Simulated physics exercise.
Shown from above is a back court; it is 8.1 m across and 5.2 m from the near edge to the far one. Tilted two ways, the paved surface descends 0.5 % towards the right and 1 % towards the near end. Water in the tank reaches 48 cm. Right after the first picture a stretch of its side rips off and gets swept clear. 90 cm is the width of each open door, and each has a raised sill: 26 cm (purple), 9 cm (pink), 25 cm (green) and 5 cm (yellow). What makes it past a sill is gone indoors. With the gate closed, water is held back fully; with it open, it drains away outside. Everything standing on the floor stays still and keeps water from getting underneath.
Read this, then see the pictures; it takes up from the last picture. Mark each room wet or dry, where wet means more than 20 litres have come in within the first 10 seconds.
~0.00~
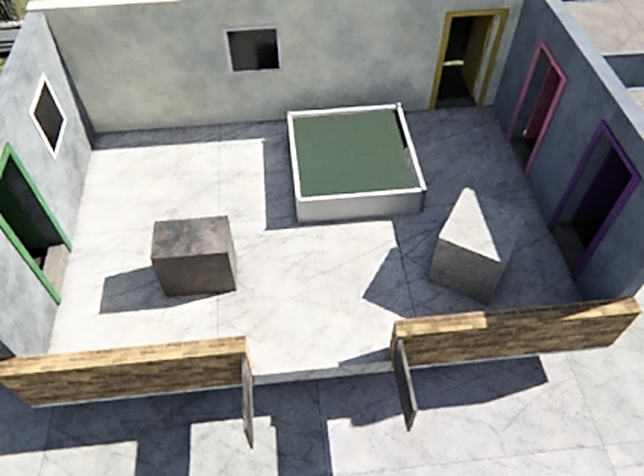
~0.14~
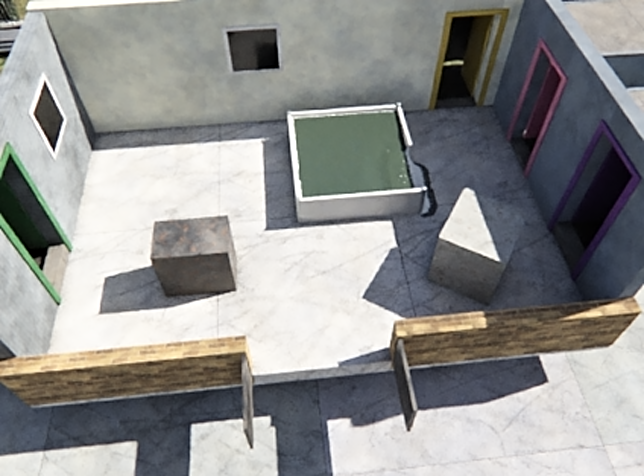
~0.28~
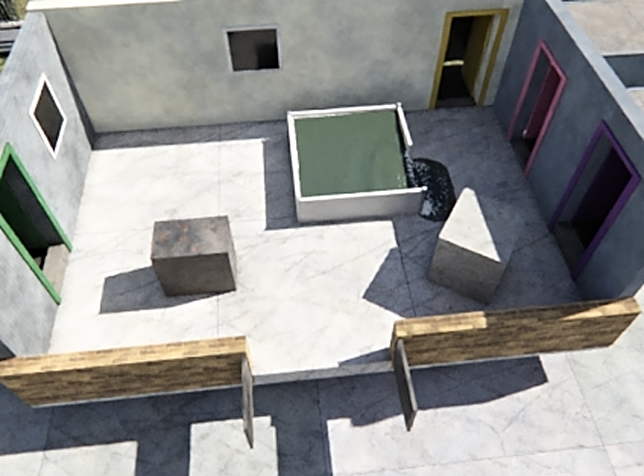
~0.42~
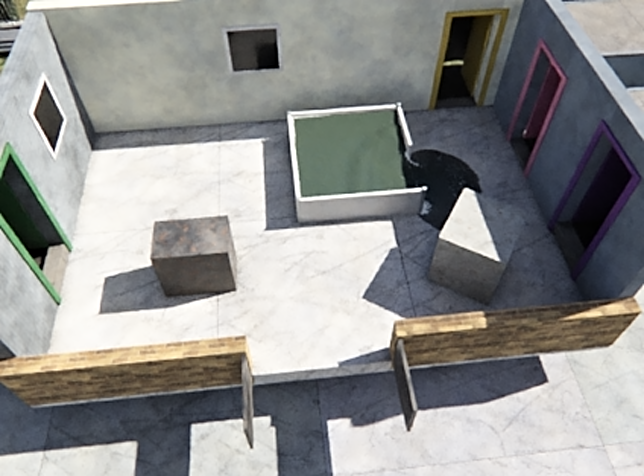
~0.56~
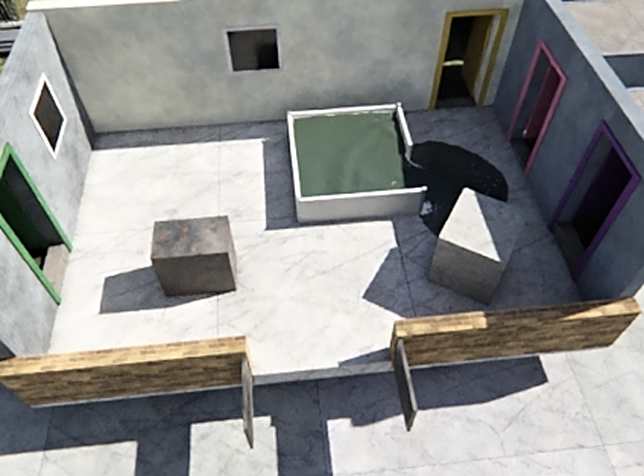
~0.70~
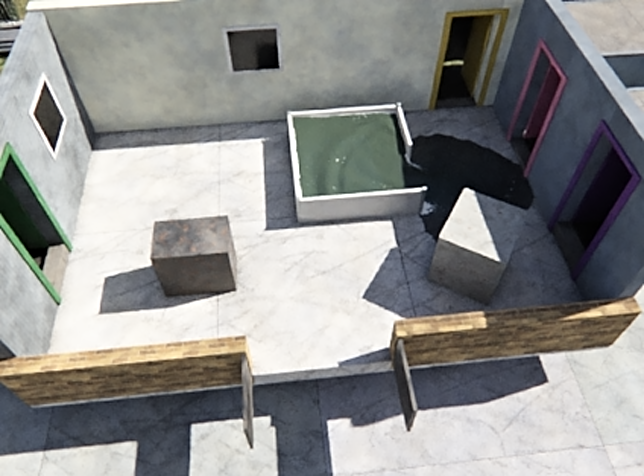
Purple door - dry, pink door - wet, green door - dry, yellow door - wet.
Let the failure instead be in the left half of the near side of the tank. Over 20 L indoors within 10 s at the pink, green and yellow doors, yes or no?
Door pink stays within, door green stays within, door yellow stays within.
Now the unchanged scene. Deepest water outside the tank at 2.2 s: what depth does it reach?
Some 31 cm deep.
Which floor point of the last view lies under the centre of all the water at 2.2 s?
Its balance point lies near (400, 186).
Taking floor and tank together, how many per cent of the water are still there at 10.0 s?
84 %.
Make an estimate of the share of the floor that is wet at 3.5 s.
30 %.
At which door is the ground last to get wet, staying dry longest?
Lab note: Last arrival at the green door.
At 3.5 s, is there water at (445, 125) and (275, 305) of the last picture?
I'd call them drenched and then spared.
After 1.4 s water covers 15 % of the floor and is deepest (28 cm) near (427, 202); purple door 11 cm at the sill, 0 L in, pink door 20 cm at the sill, 17 L in, green door not reached, yellow door not reached.
After 2.2 s water covers 20 % of the floor and is deepest (31 cm) near (584, 326); purple door 23 cm at the sill, 0 L in, pink door 23 cm at the sill, 65 L in, green door not reached, yellow door not reached.
After 3.5 s water covers 30 % of the floor and is deepest (26 cm) near (584, 326); purple door 16 cm at the sill, 0 L in, pink door 18 cm at the sill, 138 L in, green door not reached, yellow door 11 cm at the sill, 11 L in.
After 6.0 s water covers 55 % of the floor and is deepest (20 cm) near (573, 328); purple door 14 cm at the sill, 0 L in, pink door 12 cm at the sill, 184 L in, green door not reached, yellow door 10 cm at the sill, 52 L in.
After 10.0 s water covers 85 % of the floor and is deepest (14 cm) near (573, 328); purple door 12 cm at the sill, 0 L in, pink door 8 cm at the sill, 192 L in, green door 2 cm at the sill, 0 L in, yellow door 7 cm at the sill, 79 L in.
